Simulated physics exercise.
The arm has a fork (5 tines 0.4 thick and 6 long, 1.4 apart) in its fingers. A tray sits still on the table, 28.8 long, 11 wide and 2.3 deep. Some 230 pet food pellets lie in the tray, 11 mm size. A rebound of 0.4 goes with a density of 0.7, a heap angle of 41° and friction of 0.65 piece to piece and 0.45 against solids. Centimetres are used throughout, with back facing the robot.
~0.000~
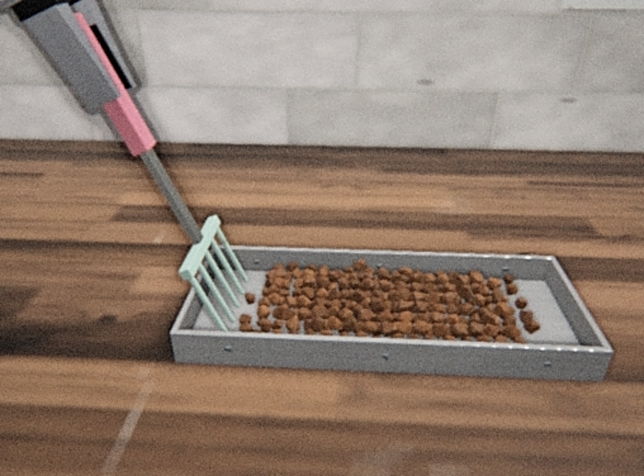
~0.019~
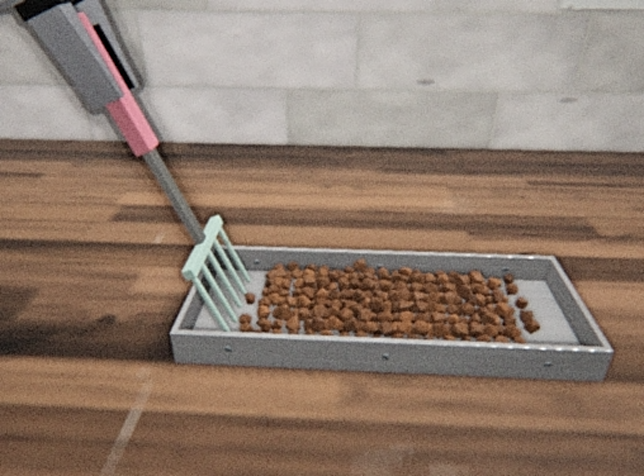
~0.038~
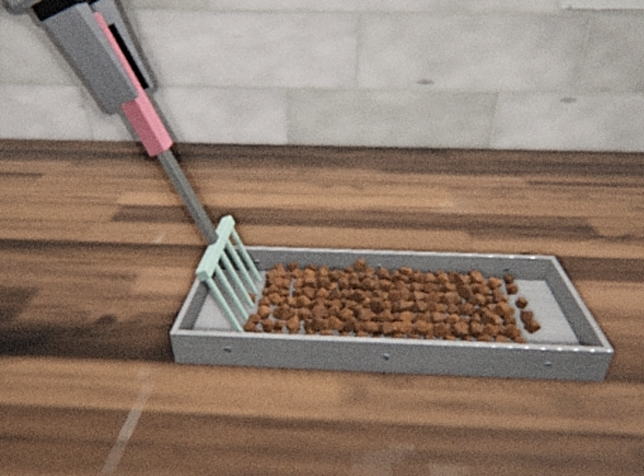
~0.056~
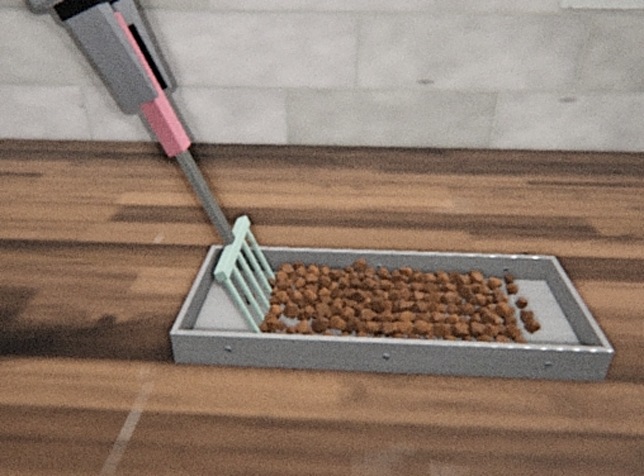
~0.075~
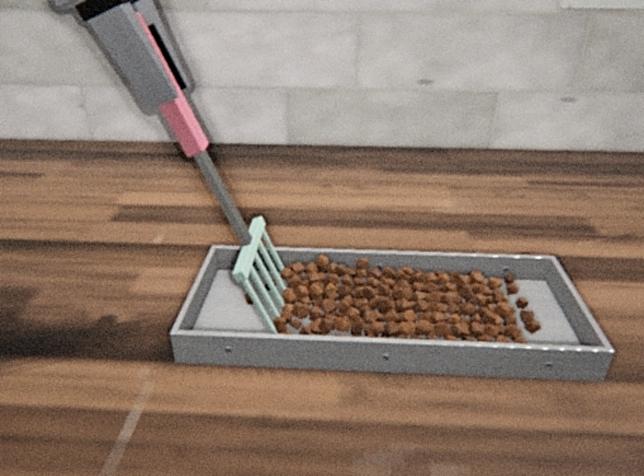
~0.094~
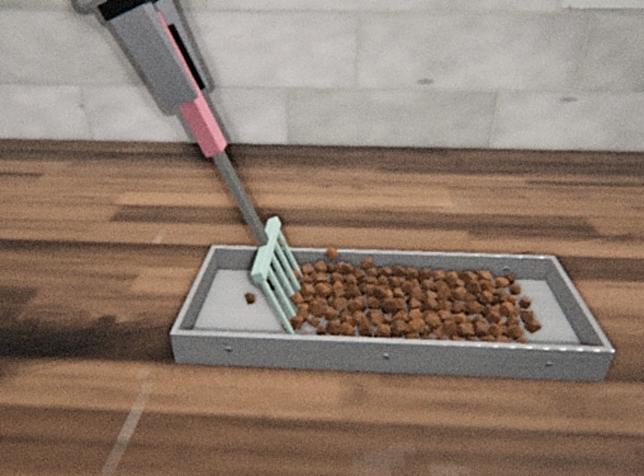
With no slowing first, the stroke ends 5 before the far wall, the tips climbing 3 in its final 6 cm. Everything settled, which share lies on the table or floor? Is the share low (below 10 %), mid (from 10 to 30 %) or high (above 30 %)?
Mid.
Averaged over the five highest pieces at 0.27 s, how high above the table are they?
7 cm.
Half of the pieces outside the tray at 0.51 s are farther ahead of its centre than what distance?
About 18 centimetres.
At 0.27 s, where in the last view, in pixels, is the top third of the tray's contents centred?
I'd point to about (457, 282).
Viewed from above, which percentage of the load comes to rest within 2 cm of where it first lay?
I'd say something near 0 percent.
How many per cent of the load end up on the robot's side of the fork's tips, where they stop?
Some 45 %.
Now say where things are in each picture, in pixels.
The first picture shows fork bar at (201, 245), sloping 68°; upper third of the load around (384, 298), from x 240 to 530, top at y 265; 232 in the tray.
The second picture shows fork bar at (204, 245), sloping 68°; upper third of the load around (385, 298), from x 240 to 530, top at y 265.
The third picture shows fork bar at (217, 246), sloping 68°; upper third of the load around (385, 298), from x 240 to 530, top at y 265.
The fourth picture shows fork bar at (234, 246), sloping 68°; upper third of the load around (377, 297), from x 250 to 530, top at y 265.
The fifth picture shows fork bar at (250, 247), sloping 68°; upper third of the load around (376, 295), from x 250 to 530, top at y 260.
The sixth picture shows fork bar at (267, 247), sloping 68°; upper third of the load around (387, 292), from x 250 to 530, top at y 255; 232 in the tray.
By 0.18 s, sloping 68°, highest piece 4 above the table; 232 in the tray.
By 0.27 s, sloping 68°, highest piece 7 above the table; 231 in the tray, 1 in flight or on the tool.
By 0.51 s, sloping 68°, highest piece 3 above the table; 196 in the tray, 36 on the table or floor.
By 1.21 s, sloping 68°, highest piece 3 above the table; 196 in the tray, 36 on the table or floor.
Final count, 196 in the tray, 36 on the table or floor. That is 16 % on the table or floor.
